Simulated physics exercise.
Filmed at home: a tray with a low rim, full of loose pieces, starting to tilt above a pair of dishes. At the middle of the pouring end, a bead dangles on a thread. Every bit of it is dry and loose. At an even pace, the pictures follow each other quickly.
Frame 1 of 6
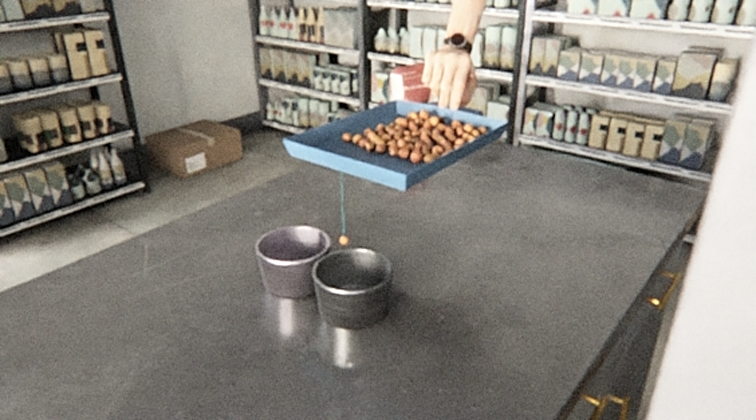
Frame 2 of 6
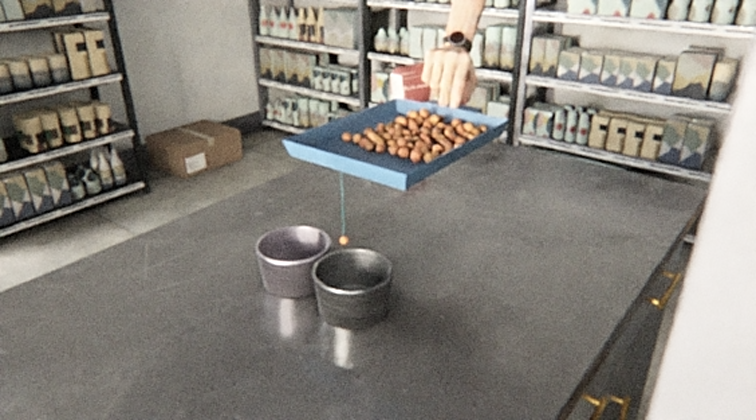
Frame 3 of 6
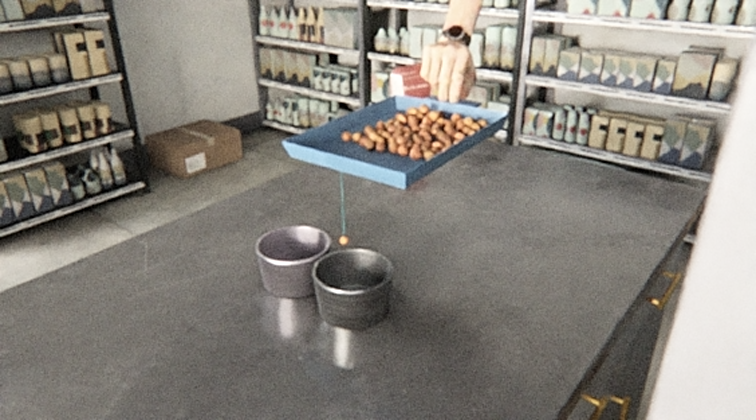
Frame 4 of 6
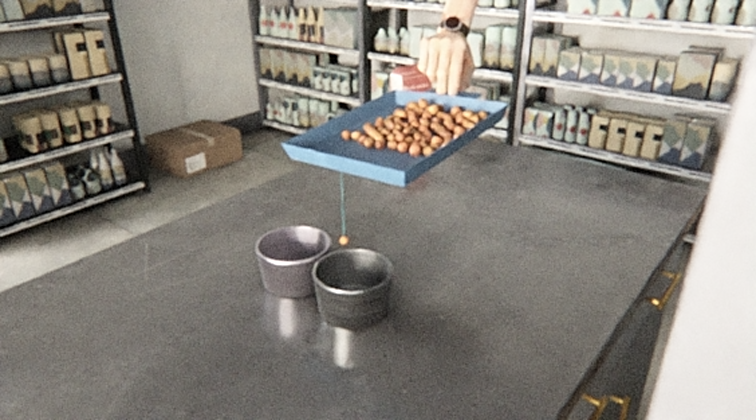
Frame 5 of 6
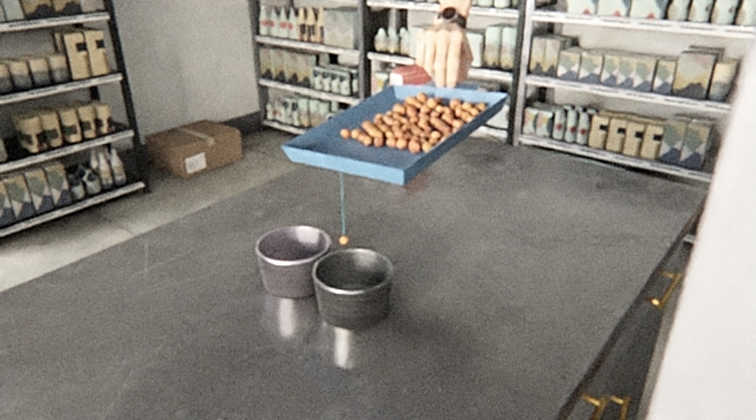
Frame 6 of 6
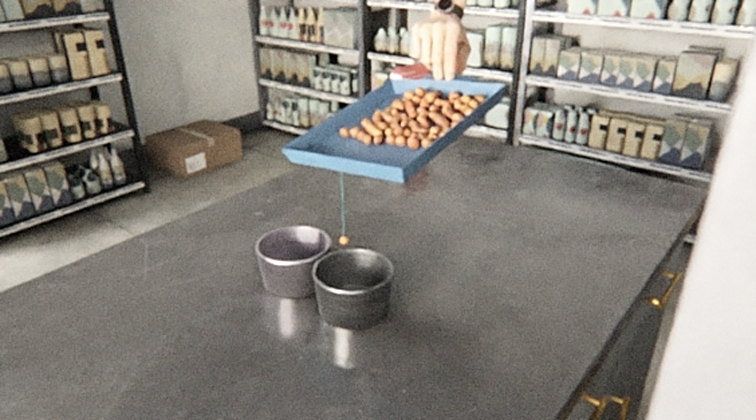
A hand held a blue tray of hazelnuts above two metal dishes on a gray table, then slowly raised its far side, tilting it slightly toward the left while the bead hung nearly still.
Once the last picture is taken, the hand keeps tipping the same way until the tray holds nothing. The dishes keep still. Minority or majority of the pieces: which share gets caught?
I expect the dishes to receive the greater amount.
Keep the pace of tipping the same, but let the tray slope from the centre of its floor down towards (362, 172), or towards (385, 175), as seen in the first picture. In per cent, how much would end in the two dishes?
I'd say some 50 in a hundred at first, then 40 in a hundred.
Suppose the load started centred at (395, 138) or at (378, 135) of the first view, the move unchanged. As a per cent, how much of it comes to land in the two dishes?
Near 70 and 70 percent respectively.
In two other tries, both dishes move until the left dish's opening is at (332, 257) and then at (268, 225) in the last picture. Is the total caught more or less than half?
Together the dishes get less than a half first, then beyond half.
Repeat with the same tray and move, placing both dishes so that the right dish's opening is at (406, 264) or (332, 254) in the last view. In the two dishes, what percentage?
Respectively 0 percent and 80 percent.
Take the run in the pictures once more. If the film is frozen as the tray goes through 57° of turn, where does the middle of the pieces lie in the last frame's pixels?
I'd mark the middle close to (331, 134).
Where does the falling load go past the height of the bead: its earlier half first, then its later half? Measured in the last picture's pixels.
(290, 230) first, (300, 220) later.
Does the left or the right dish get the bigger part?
So the winner turns out to be the left-side one.
Shortly afterwards, tray tipped steeply; all but a few on the tray; only a few in the left dish.
Next, tray tipped right over; near two thirds on the tray; near a quarter in the left dish; only a few outside both; a little in the air.
Some moments later, tray tipped past a quarter turn; the bulk in the left dish; near a quarter outside both.
In the end, tray tipped past a quarter turn; none at all in the right dish; the bulk in the left dish; near a quarter outside both.
